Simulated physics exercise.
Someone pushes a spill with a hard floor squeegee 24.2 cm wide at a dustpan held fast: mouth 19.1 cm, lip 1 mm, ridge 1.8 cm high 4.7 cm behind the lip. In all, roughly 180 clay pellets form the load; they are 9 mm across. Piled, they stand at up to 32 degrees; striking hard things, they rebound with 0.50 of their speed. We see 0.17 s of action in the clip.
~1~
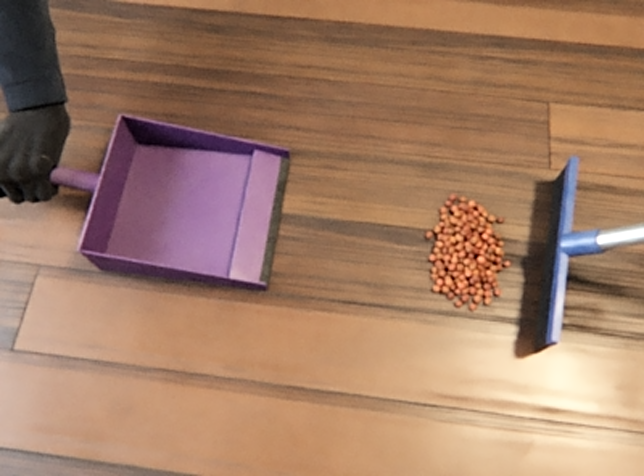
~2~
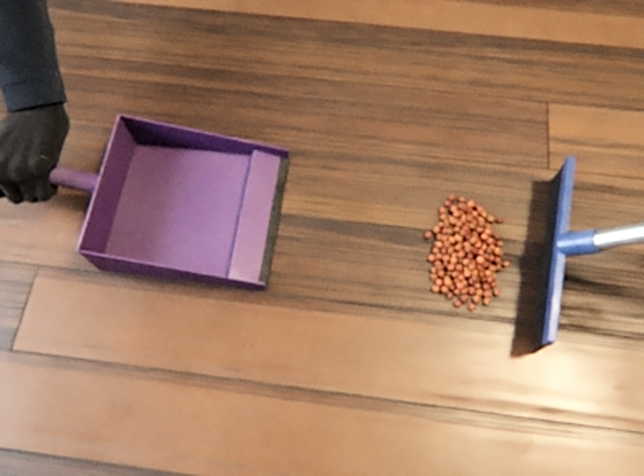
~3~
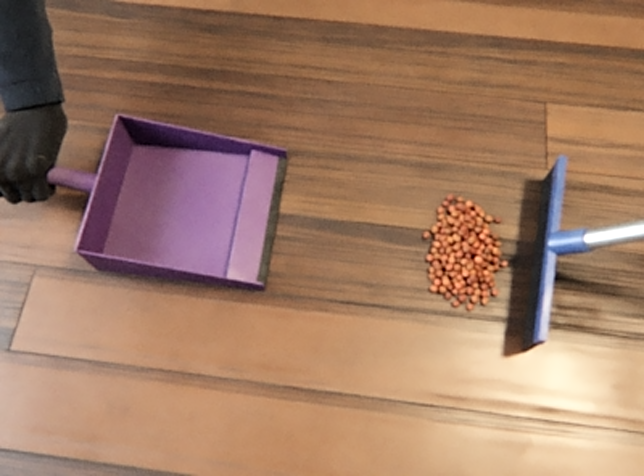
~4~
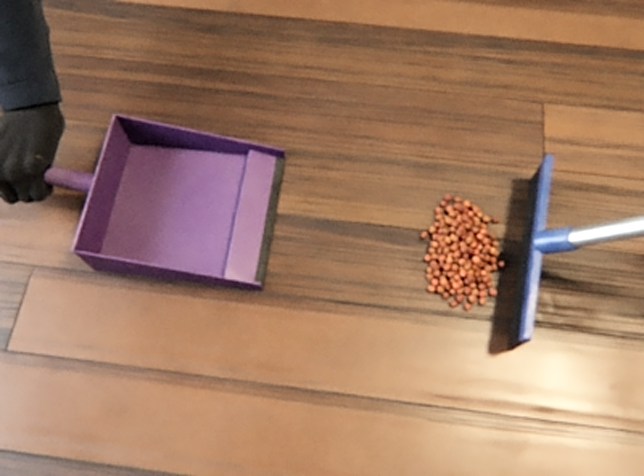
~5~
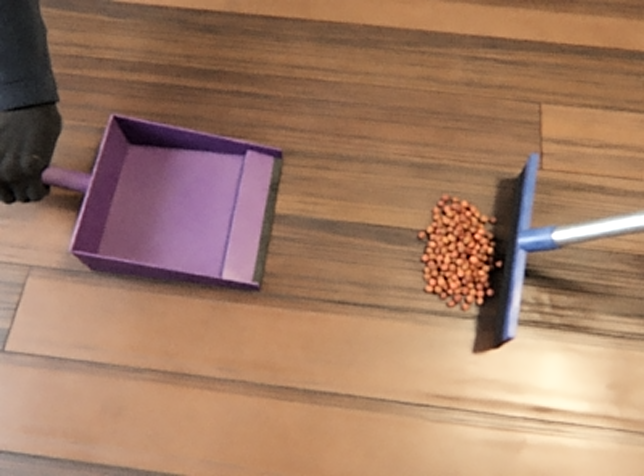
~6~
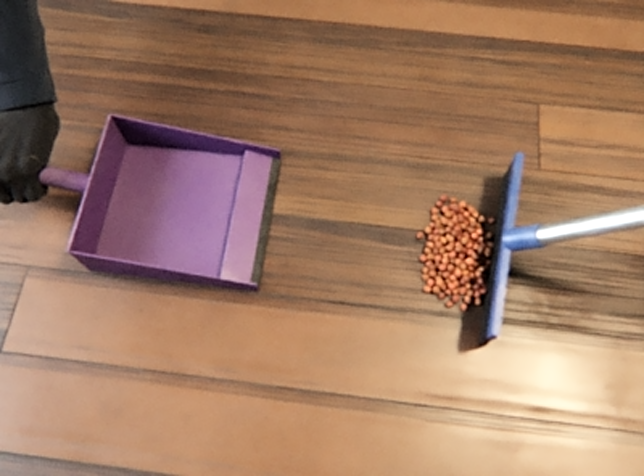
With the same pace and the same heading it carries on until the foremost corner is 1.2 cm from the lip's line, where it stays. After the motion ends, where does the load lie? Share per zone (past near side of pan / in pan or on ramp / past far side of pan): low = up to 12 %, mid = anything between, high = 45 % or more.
Near side - low, pan - mid, far side - low.
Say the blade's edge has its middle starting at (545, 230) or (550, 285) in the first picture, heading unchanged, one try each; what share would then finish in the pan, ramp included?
Some 35 and 25 per cent.
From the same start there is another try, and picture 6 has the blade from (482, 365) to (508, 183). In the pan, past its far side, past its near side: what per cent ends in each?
Split: Pan = 5, far = 0, near = 35.
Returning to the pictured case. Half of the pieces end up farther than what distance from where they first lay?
I'd say close to 26 cm.
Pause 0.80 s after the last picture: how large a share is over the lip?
35 %.
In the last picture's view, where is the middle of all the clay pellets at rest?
(270, 223).
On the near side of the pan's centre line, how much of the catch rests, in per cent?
I'd say near 70 per cent.
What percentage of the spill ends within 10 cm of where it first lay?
I'd estimate roughly 0 per cent.
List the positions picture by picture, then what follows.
The first picture shows blade from (552, 341) to (571, 164), moved 0.0 cm, 0 of the pieces shifted so far; middle of the pieces at (464, 250); pan at (184, 211).
The second picture shows blade from (549, 341) to (568, 164), moved 0.3 cm, 0 of the pieces shifted so far; middle of the pieces at (463, 251).
The third picture shows blade from (539, 340) to (560, 163), moved 1.1 cm, 0 of the pieces shifted so far; middle of the pieces at (461, 250).
The fourth picture shows blade from (525, 338) to (546, 162), moved 2.4 cm, 0 of the pieces shifted so far; middle of the pieces at (459, 250).
The fifth picture shows blade from (509, 337) to (532, 161), moved 4.0 cm, 0 of the pieces shifted so far; middle of the pieces at (456, 251).
The sixth picture shows blade from (493, 335) to (517, 160), moved 5.5 cm, 11 of the pieces shifted so far; middle of the pieces at (454, 251); pan at (175, 211).
Then, 0.29 s after the last picture, middle of the blade 17 cm from the lip; 0 % over the lip, far side 0 %, near side 5 %.
Then, 0.49 s after the last picture, middle of the blade 8 cm from the lip; 0 % over the lip, far side 5 %, near side 5 %.
Then, 0.80 s after the last picture, middle of the blade 3 cm from the lip; 35 % over the lip, far side 5 %, near side 5 %.
In the end, near side 5 %, pan 35 %, far side 5 %, in front of the lip or behind the blade 55 %.
